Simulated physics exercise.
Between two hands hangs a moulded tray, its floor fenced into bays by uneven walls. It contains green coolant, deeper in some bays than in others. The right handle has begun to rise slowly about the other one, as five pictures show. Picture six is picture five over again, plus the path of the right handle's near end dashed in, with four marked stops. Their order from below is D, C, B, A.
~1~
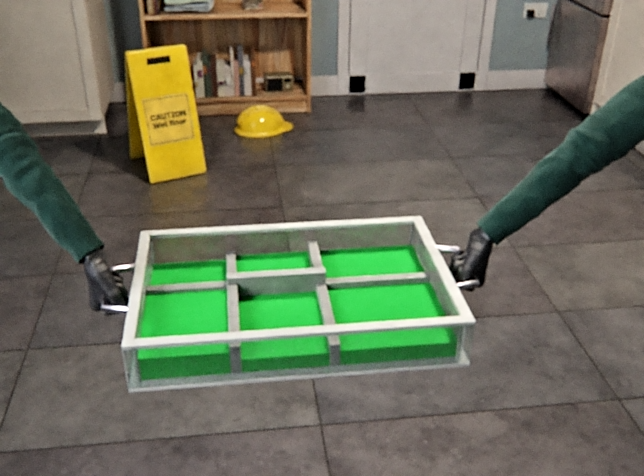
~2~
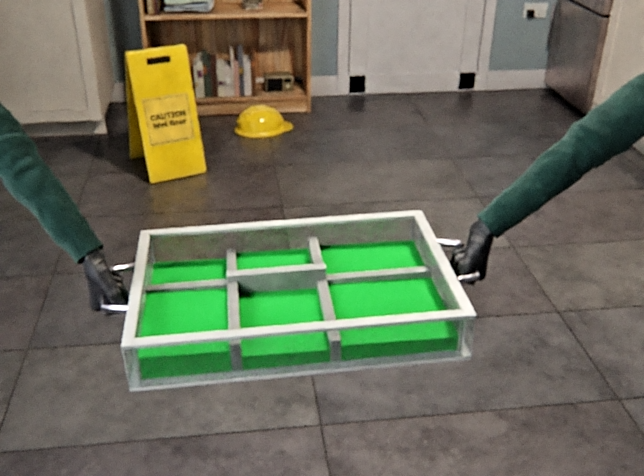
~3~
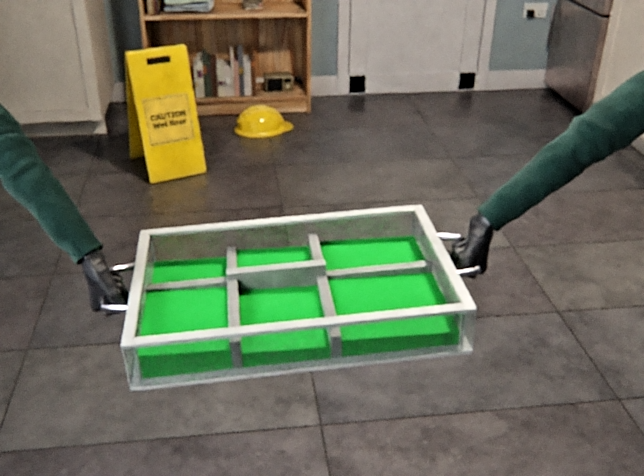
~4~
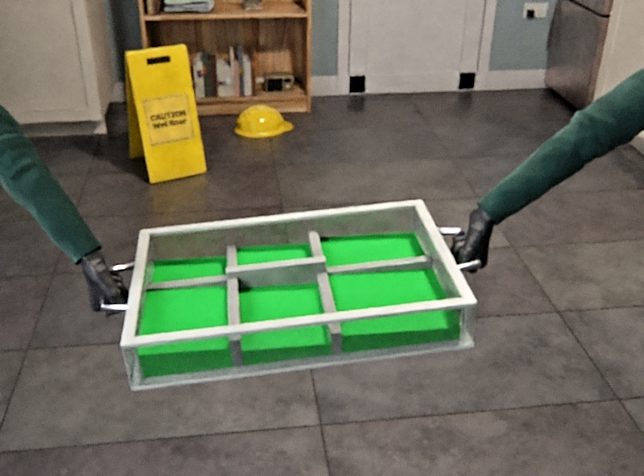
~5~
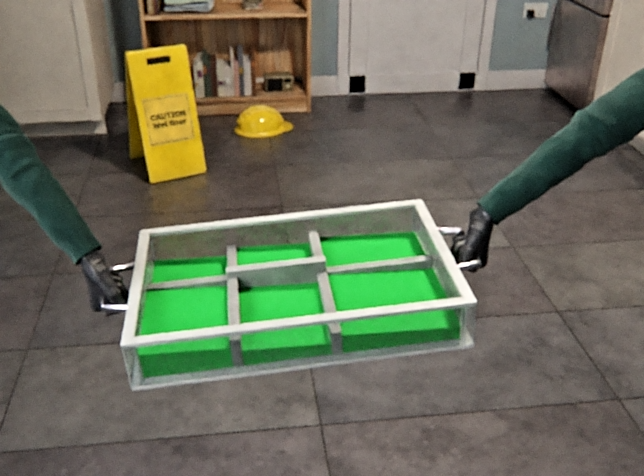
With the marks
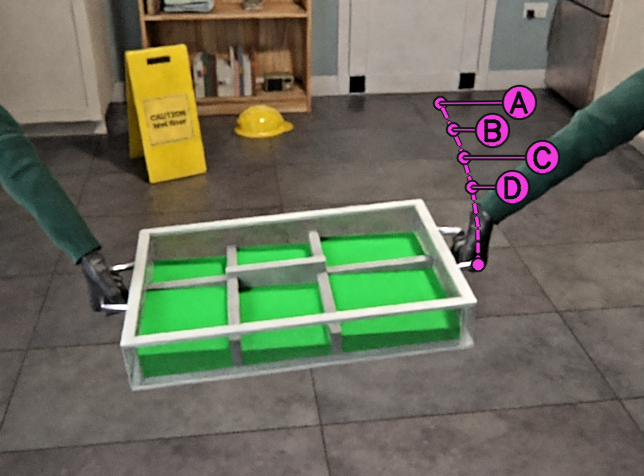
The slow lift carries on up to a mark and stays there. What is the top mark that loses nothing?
D.
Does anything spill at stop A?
Yes.
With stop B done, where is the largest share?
The front left bay.
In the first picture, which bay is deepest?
The front left bay.
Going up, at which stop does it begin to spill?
Here it is stop C.
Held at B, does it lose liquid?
Yes, it does.
On the marked copy, A at (440, 103); B at (453, 129); C at (464, 157); D at (472, 187).
With A, about 35 % goes over the rim.
With B, about 23 % goes over the rim.
With C, about 8 % goes over the rim.
With D, nothing spills; the front left bay holds the most.
